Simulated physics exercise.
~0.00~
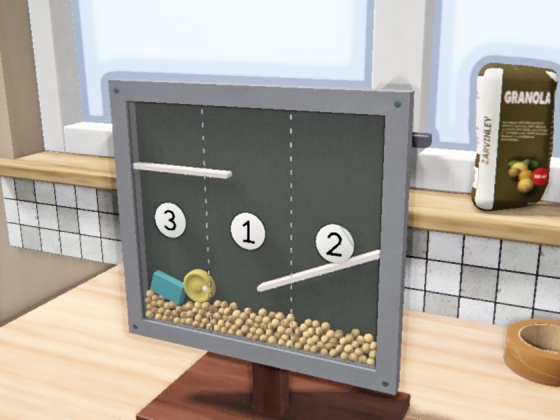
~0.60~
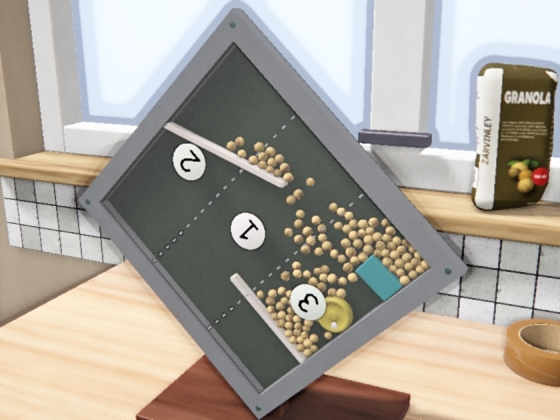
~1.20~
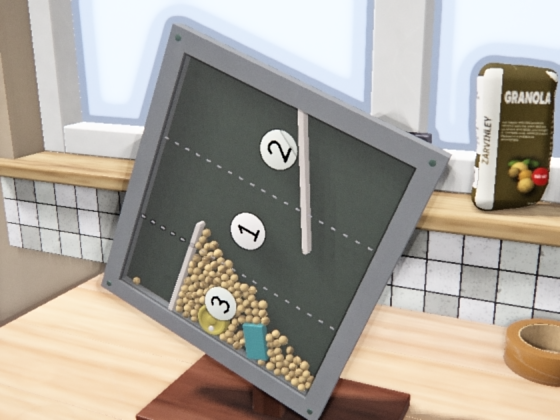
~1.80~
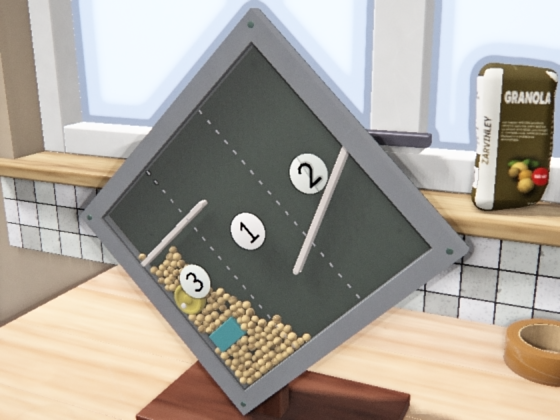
A framed case of beads tips far over, swings partway back, and rests tilted, beads low.
